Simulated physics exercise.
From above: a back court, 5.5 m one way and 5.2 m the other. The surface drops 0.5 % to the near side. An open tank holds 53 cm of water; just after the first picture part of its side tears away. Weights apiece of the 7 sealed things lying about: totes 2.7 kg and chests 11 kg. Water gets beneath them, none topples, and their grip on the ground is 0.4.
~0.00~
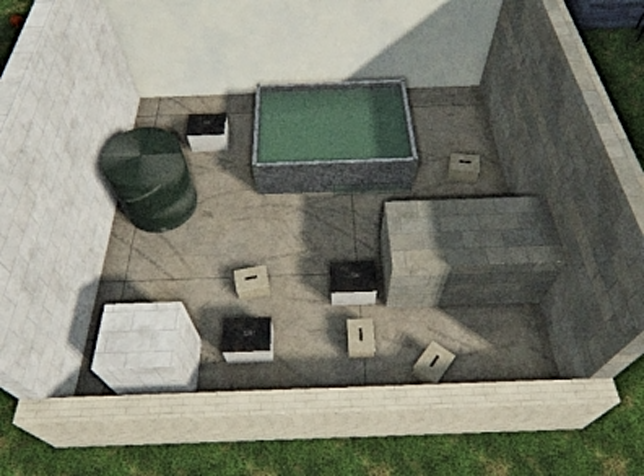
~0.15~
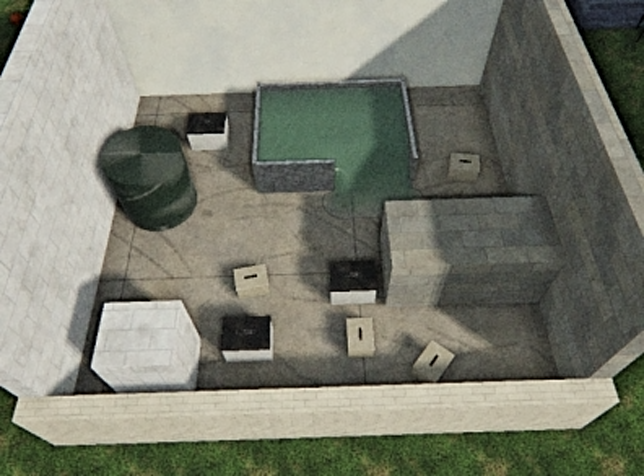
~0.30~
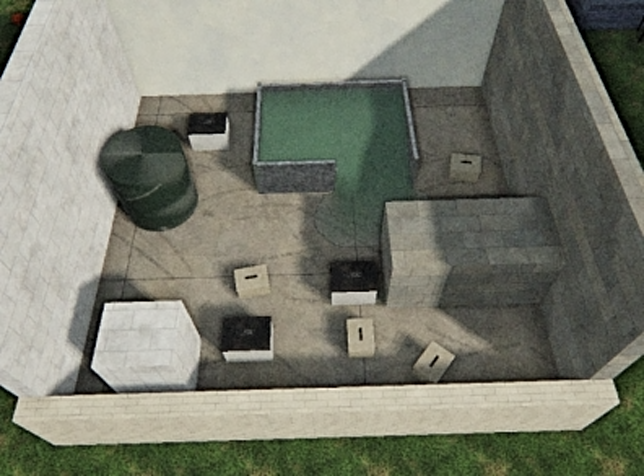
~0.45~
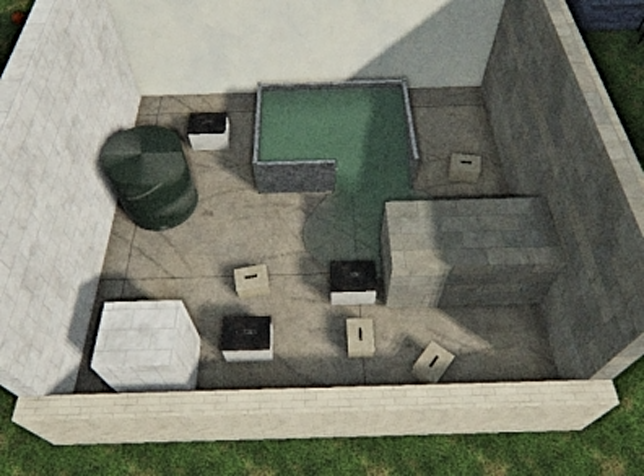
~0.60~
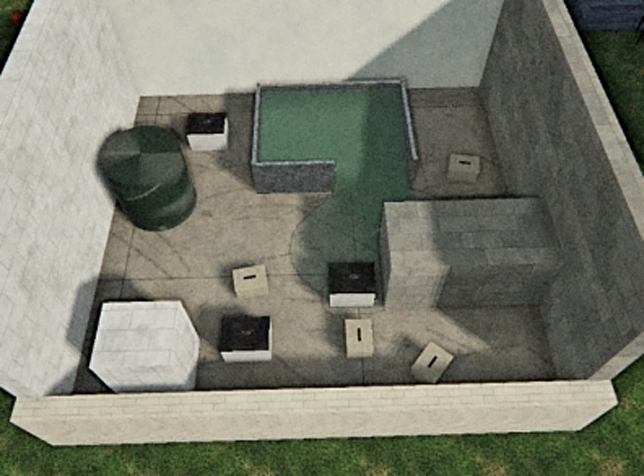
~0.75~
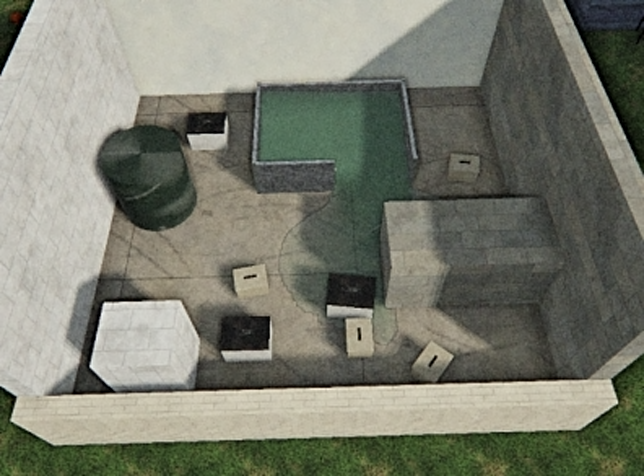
Green water spreading from the broken side of an open tank across a walled court, nudging one dark-topped box slightly nearer the viewer.
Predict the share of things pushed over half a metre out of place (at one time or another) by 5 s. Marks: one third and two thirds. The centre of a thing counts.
Share: Two thirds or more.
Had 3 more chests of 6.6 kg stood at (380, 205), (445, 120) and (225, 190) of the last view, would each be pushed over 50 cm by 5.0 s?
In that order: Past it, over, short of it.
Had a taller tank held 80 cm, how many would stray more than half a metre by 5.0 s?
In that case 6 of them.
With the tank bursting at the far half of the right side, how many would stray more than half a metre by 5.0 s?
Then 2.
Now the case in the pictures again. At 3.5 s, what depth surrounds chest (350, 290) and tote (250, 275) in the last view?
About 8 and 6 cm.
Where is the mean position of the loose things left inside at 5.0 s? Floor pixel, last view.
Around (296, 274).
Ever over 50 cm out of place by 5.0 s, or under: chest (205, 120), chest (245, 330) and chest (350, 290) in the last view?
In turn: Short of it, more, over.
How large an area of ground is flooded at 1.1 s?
About 8.0 m2.
After 1.1 s 1 of 7 are over 50 cm from their spots; 0 afloat.
After 2.2 s 3 of 7 are over 50 cm from their spots; 3 afloat.
After 3.5 s 5 of 7 are over 50 cm from their spots; 4 afloat.
After 5.0 s 6 of 7 are over 50 cm from their spots, and 6 have been at some point; 5 afloat.
